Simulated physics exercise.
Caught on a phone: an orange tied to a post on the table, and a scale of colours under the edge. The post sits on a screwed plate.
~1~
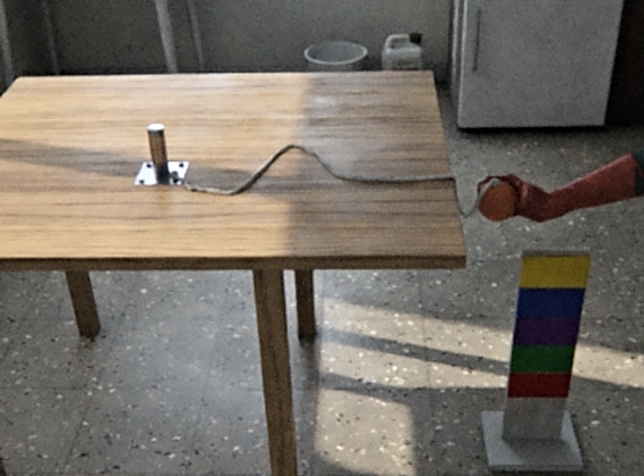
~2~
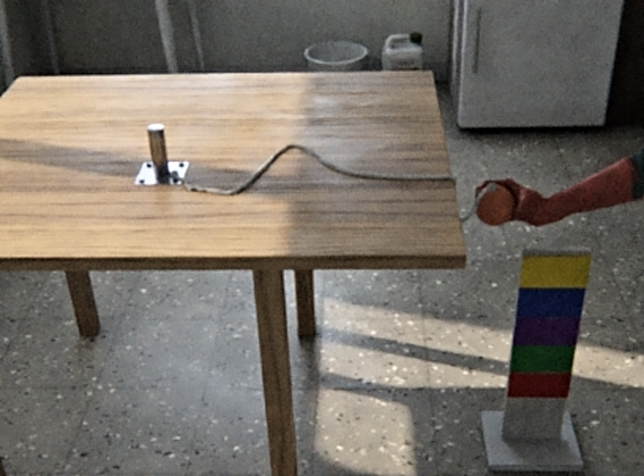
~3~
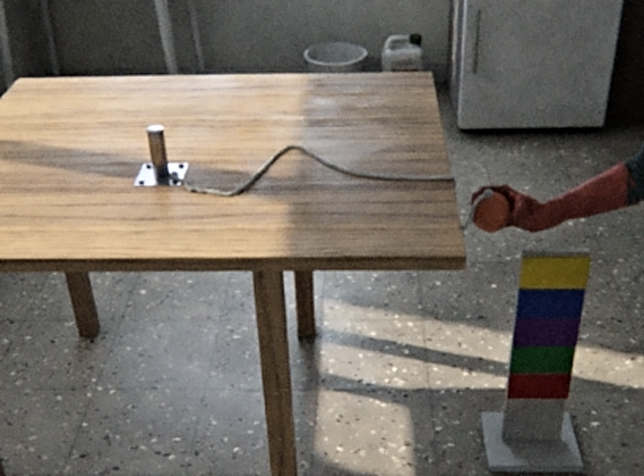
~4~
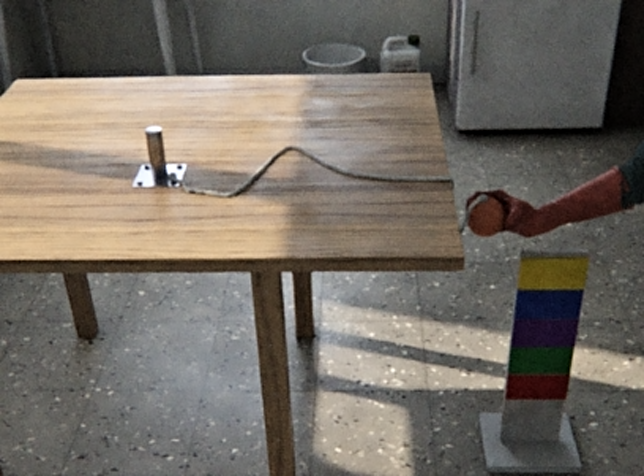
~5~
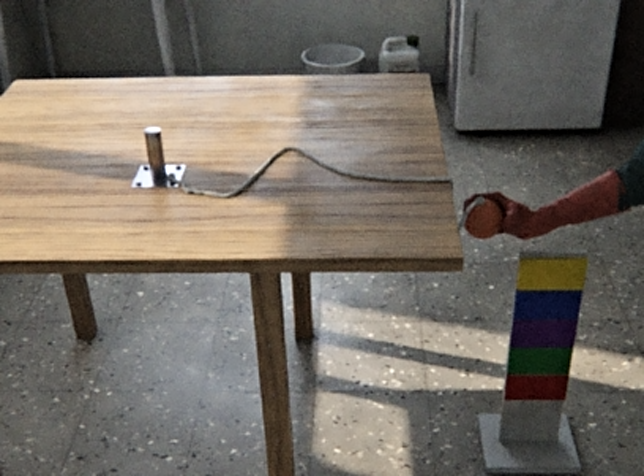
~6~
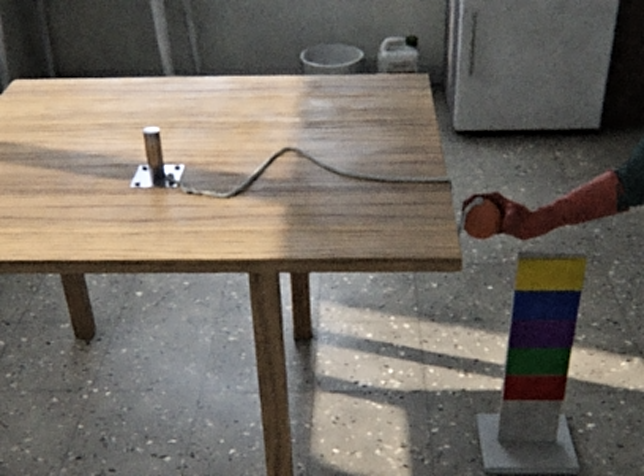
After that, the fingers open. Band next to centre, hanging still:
Green.
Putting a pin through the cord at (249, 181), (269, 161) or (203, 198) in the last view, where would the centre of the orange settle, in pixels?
Expect roughly (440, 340) for the first, (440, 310) for the second and (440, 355) for the third.
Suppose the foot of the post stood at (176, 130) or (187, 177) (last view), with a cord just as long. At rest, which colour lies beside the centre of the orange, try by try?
Result per try, in order: Green / red.
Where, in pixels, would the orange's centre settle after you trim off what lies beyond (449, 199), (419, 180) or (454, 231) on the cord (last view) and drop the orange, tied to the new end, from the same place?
Well, that gives around (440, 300) the first time, (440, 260) the next and (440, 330) the last.
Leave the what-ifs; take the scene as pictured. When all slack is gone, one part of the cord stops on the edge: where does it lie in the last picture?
(339, 171), approximately.
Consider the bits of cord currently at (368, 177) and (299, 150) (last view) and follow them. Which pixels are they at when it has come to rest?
I'd put the first at about (446, 207) and the other at about (387, 172).
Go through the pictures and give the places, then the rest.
The first picture shows orange (497, 201); yellow (555, 274); blue (551, 303); purple (547, 332); green (543, 360); red (539, 386).
The second picture shows orange (494, 206); cord through (197, 188) (260, 171) (309, 152) (375, 176) (453, 192).
The third picture shows orange (491, 212).
The fourth picture shows orange (485, 217); cord through (195, 190) (258, 173) (308, 154) (377, 177) (452, 198).
The fifth picture shows orange (482, 219).
The sixth picture shows orange (481, 219); cord through (193, 190) (256, 174) (306, 155) (375, 178) (449, 198).
A little later, orange near (468, 357); level with green.
Next, orange near (418, 363); level with green.
Later still, orange near (443, 370); level with green.
When it is over, orange near (435, 369); level with green. Its middle rests at the green band.
